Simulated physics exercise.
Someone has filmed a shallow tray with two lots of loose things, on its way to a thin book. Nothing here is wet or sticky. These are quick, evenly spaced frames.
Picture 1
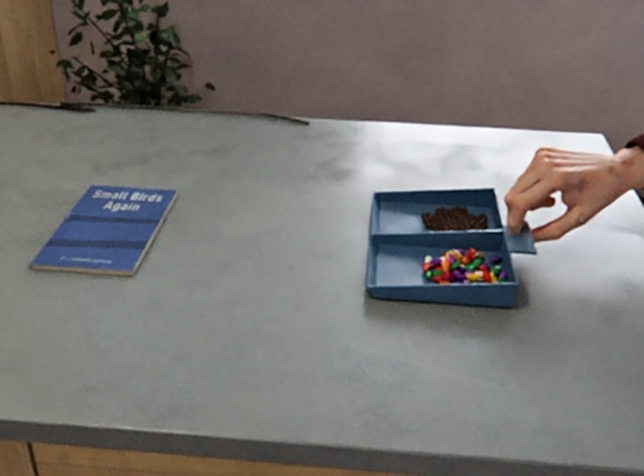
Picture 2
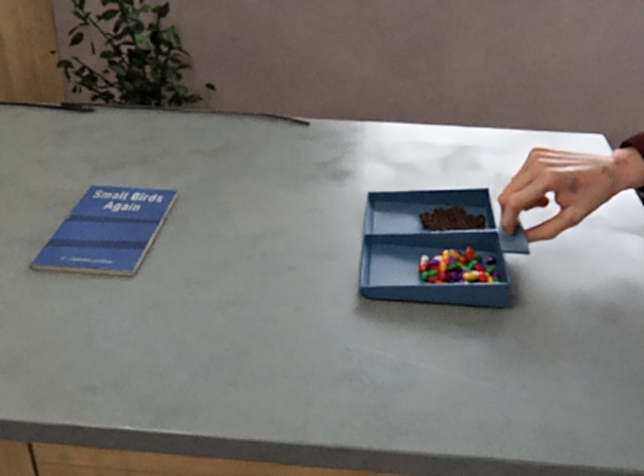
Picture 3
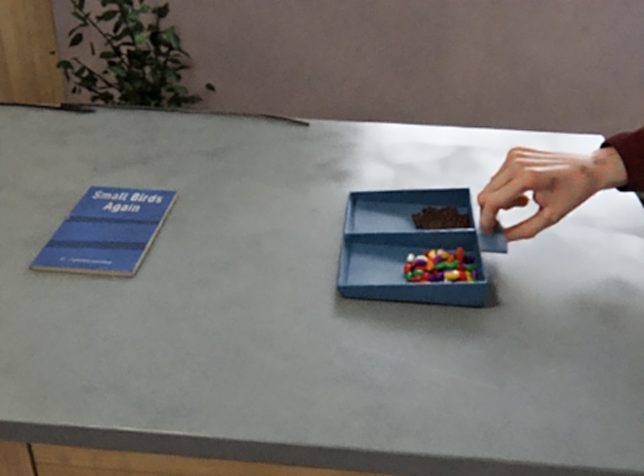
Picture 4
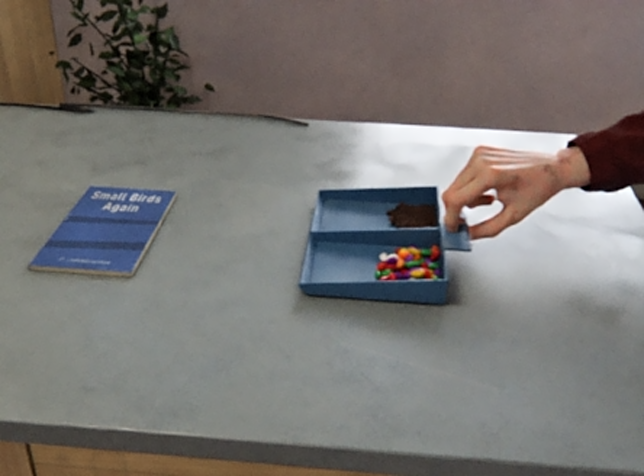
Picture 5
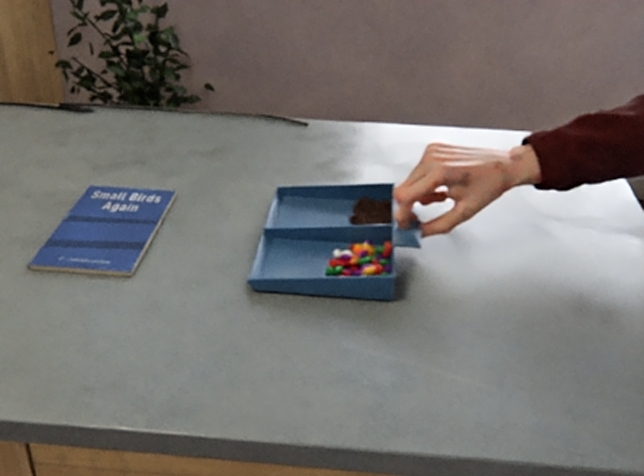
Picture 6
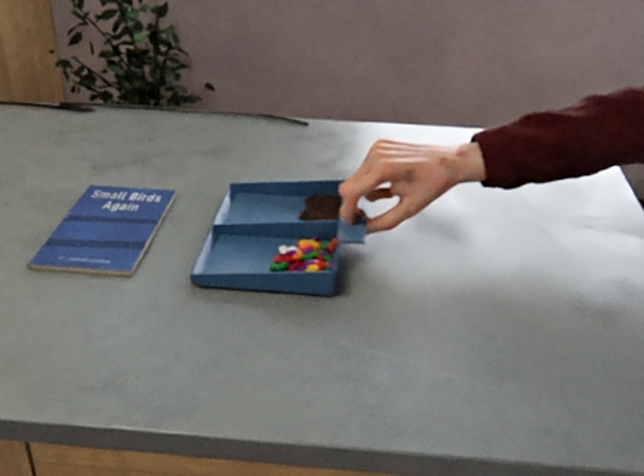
A hand gripping the end tab of a shallow blue tray holding colourful jelly beans and small brown bits slid it left across the grey counter, bringing it close to a thin blue book.
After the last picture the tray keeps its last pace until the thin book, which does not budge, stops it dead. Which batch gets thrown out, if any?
Here the front batch loses pieces over the front, and the back batch loses pieces over the front.
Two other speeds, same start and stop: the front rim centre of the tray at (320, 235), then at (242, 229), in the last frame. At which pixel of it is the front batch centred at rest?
First near (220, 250), then near (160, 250).
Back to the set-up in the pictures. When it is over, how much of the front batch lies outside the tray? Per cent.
It comes to 30 per cent or so.
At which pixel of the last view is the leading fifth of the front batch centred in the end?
Close to (86, 248).
Then, 0.04 s past the last view, tray still sliding, front rim near (178, 225); front batch all inside; back batch all inside.
Then, 0.17 s past the last view, tray stopped at the thin book; front batch a small part out of the tray; back batch a small part out of the tray.
Then, 0.38 s past the last view, tray stopped at the thin book; front batch about a third out of the tray; back batch about a third out of the tray.
Finally, tray stopped at the thin book; front batch about a third out of the tray; back batch about a third out of the tray.
